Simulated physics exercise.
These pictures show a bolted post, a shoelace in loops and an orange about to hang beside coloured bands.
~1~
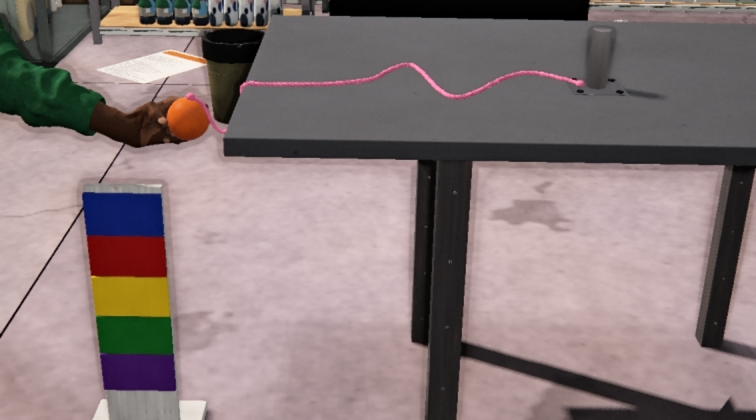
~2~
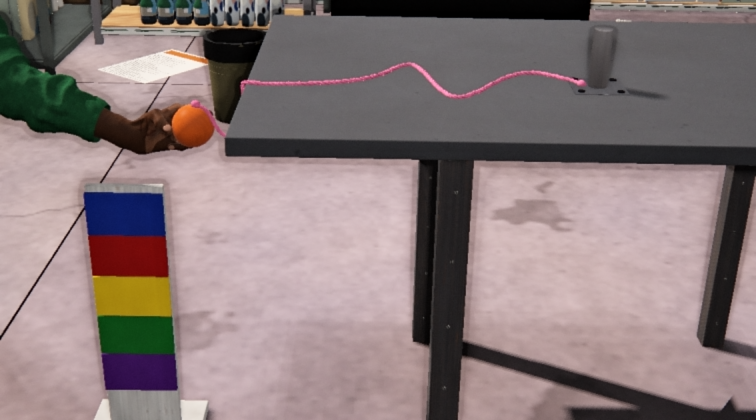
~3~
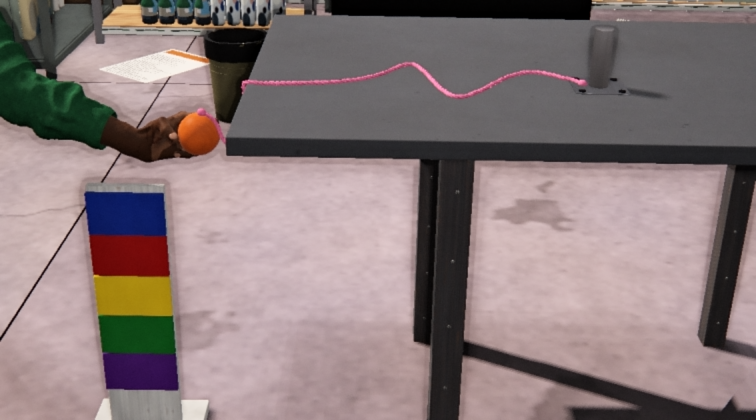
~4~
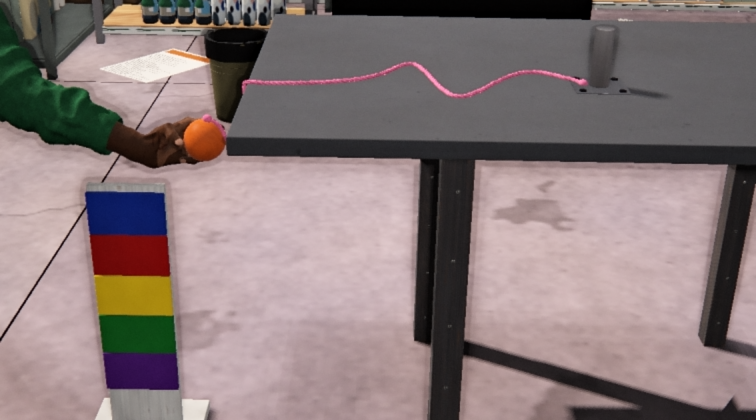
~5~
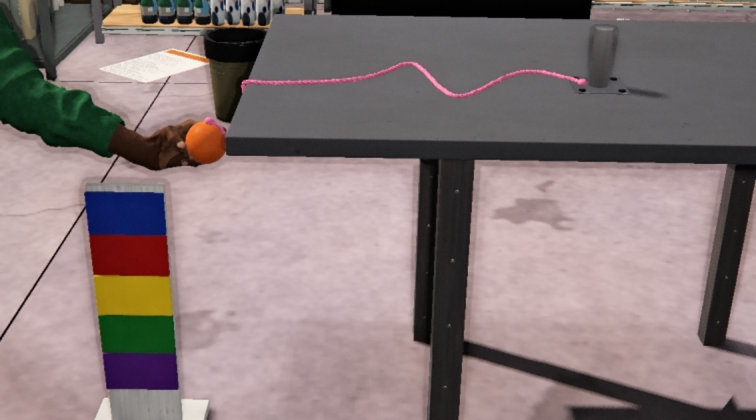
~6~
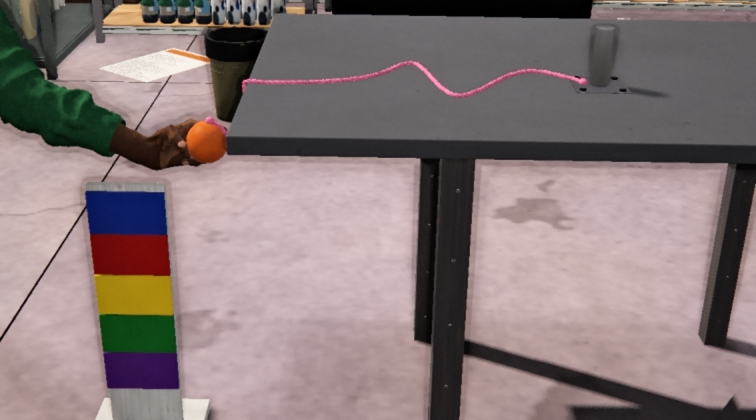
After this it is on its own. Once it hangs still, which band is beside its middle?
Its centre hangs level with the green band.
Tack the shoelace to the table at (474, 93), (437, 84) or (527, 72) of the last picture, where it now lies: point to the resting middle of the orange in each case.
Try by try, around (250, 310), (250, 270) and (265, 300).
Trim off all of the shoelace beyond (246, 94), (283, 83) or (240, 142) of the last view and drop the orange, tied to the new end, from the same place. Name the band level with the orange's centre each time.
Taking them in turn: Red; blue; yellow.
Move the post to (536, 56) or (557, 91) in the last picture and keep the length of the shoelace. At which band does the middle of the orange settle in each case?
One after the other, purple; purple.
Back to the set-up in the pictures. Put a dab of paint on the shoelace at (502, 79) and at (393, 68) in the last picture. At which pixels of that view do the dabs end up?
At (475, 82), then (252, 80).
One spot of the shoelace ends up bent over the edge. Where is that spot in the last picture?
The one at (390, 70).
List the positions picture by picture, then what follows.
In the first frame, orange (189, 119); blue (123, 216); red (127, 258); yellow (131, 298); green (134, 336); purple (138, 374).
In the second frame, orange (193, 126); shoelace through (537, 73) (471, 95) (424, 72) (358, 80) (248, 87).
In the third frame, orange (199, 134).
In the fourth frame, orange (205, 140); shoelace through (538, 73) (472, 94) (426, 72) (358, 79) (249, 86).
In the fifth frame, orange (207, 143).
In the sixth frame, orange (208, 142); shoelace through (538, 72) (472, 93) (426, 71) (358, 78) (249, 86).
Soon after, orange near (218, 316); level with green.
Then, orange near (287, 322); level with green.
Further on, orange near (248, 340); level with green.
At rest, orange near (262, 340); level with green. Its middle rests at the green band.
